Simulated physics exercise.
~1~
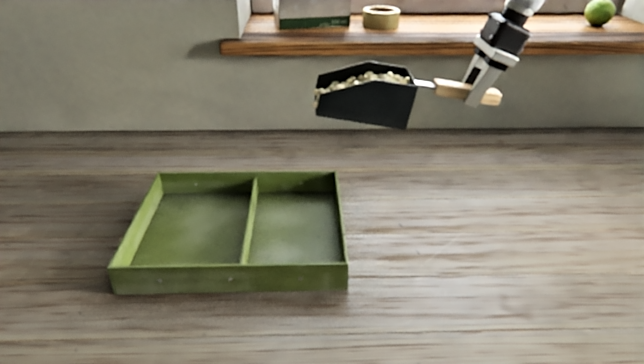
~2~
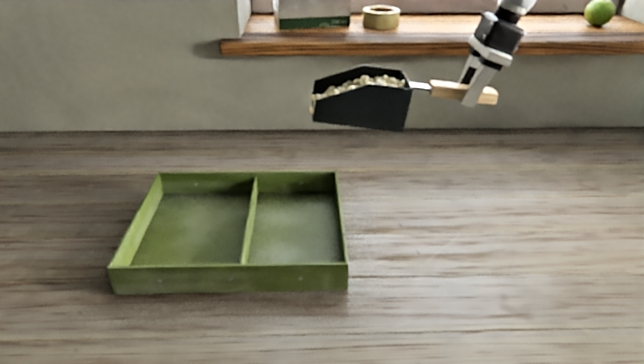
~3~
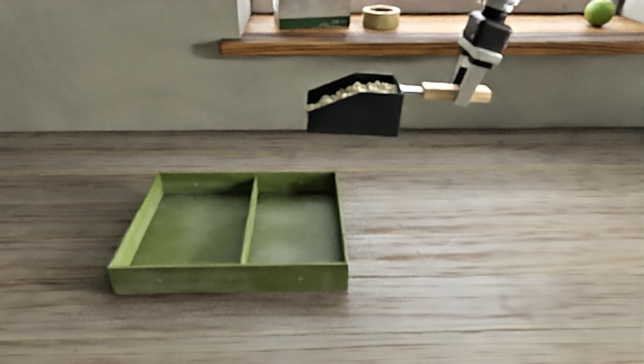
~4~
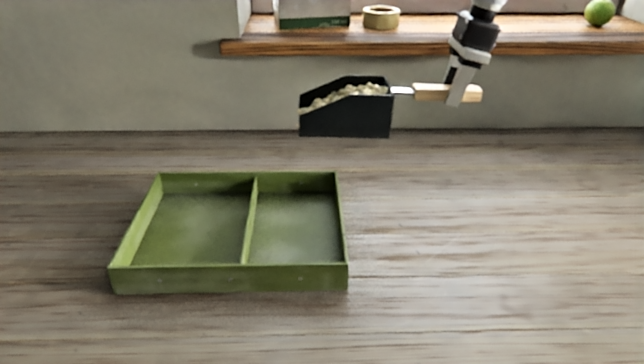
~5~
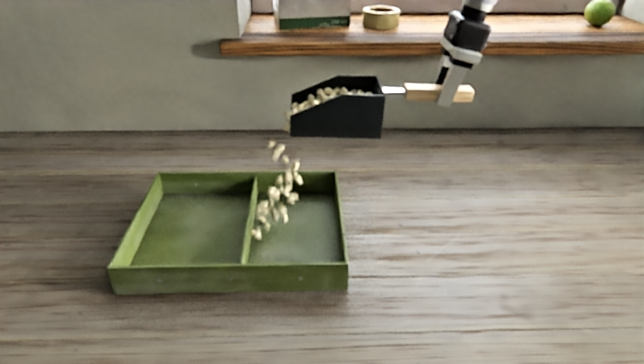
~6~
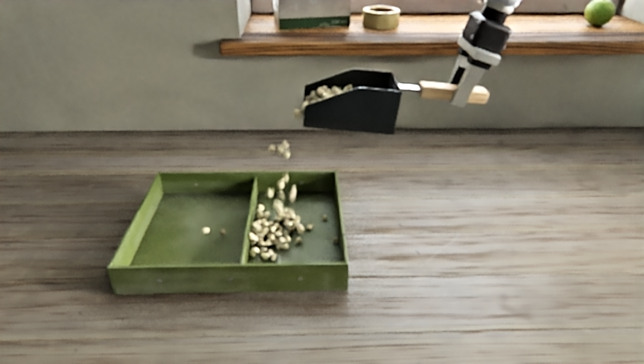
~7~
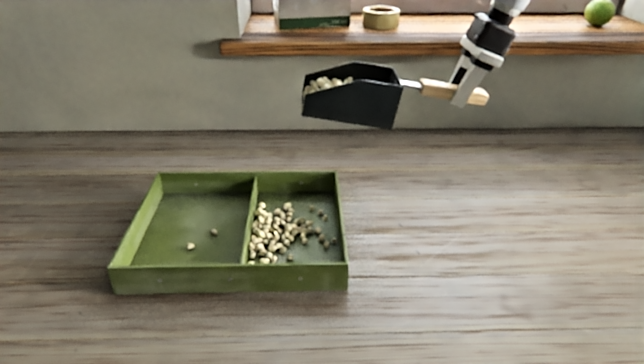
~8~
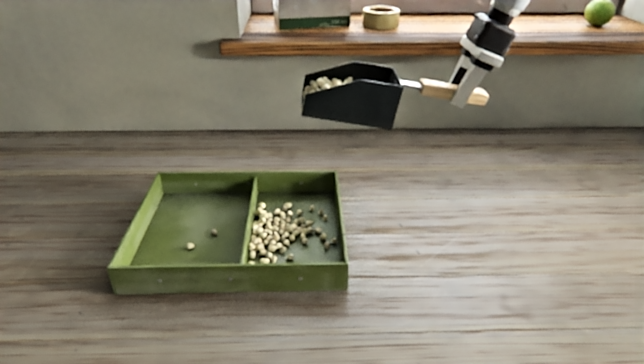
A robot arm holding a black scoop of pale beans moved it left above a green divided tray, spilling some mostly into the right section, then drew back and tipped the scoop backward, ending still with beans left in it.
